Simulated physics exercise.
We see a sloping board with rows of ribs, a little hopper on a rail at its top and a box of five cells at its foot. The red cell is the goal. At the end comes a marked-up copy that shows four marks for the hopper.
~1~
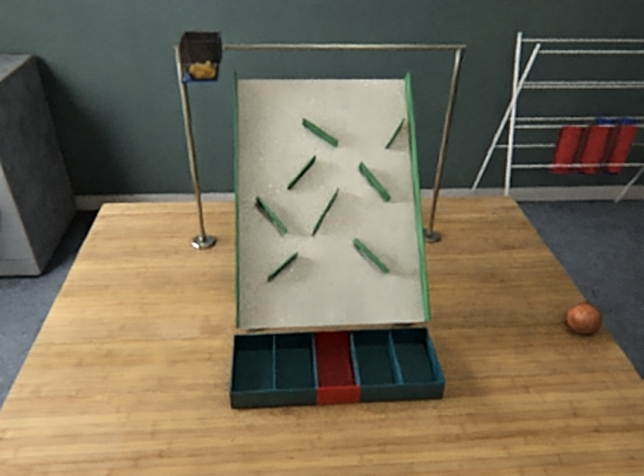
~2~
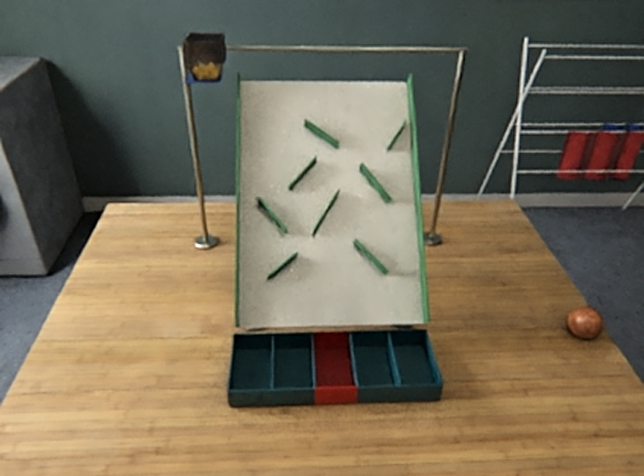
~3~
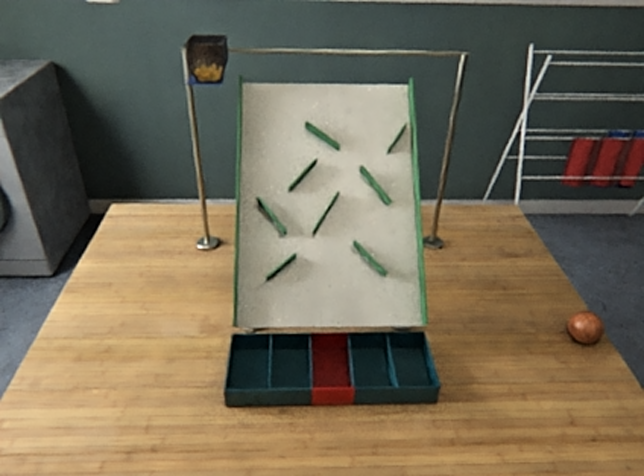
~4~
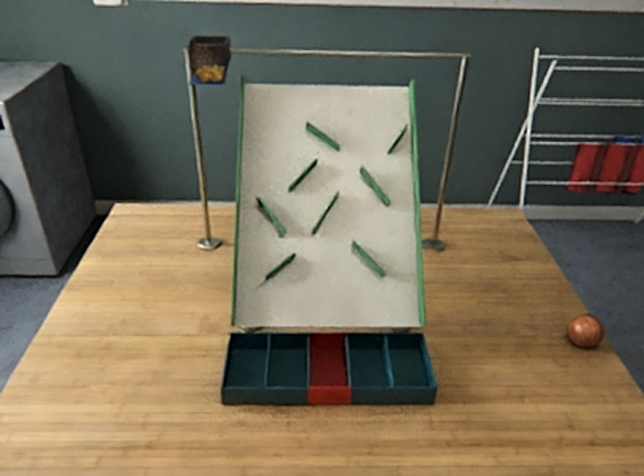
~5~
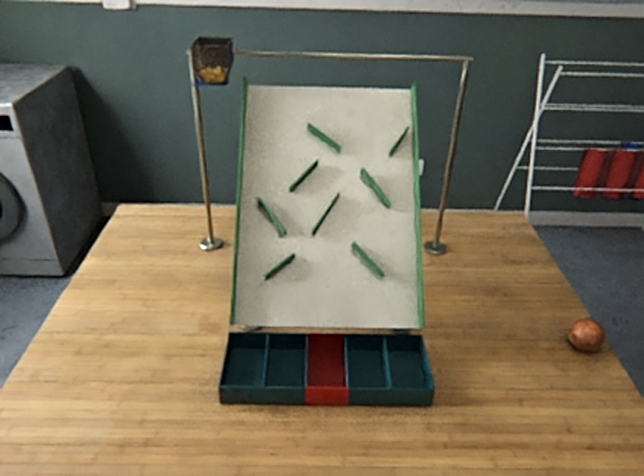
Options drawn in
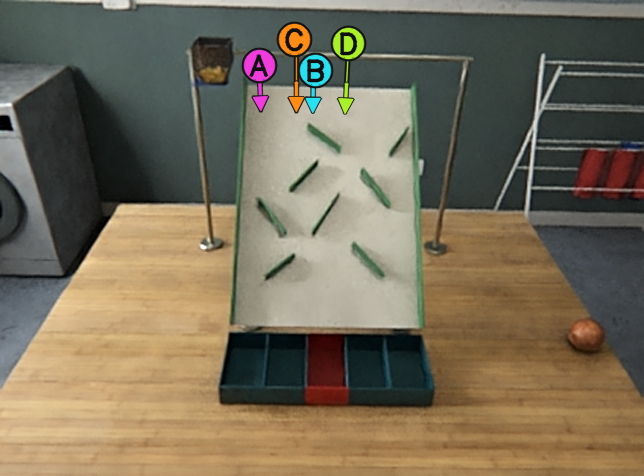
The clip opens on a sloping board with green ribs, a small hopper of yellowish pieces at the rail's left end, and a box with a red middle cell below. The view drifts slightly, revealing more of a grey appliance at left, while the hopper, board and reddish ball show no clear movement of their own.
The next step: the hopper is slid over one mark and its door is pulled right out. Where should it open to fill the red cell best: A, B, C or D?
Mark C does it best.
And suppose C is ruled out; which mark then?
The answer is B.
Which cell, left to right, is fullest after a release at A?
The first.
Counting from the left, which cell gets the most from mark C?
It is the third one.
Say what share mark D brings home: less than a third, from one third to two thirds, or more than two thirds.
It is less than a third.
On the marked copy, mark A meets the board at (260, 105); mark B meets the board at (312, 107); mark C meets the board at (296, 106); mark D meets the board at (345, 108).
With A, close to a quarter in the red cell, close to two thirds in other cells, only a few outside the box.
With B, close to a third in the red cell, close to two thirds in other cells.
With C, the bulk in the red cell, close to a quarter in other cells, only a few outside the box.
With D, close to a quarter in the red cell, close to two thirds in other cells, a small share outside the box.
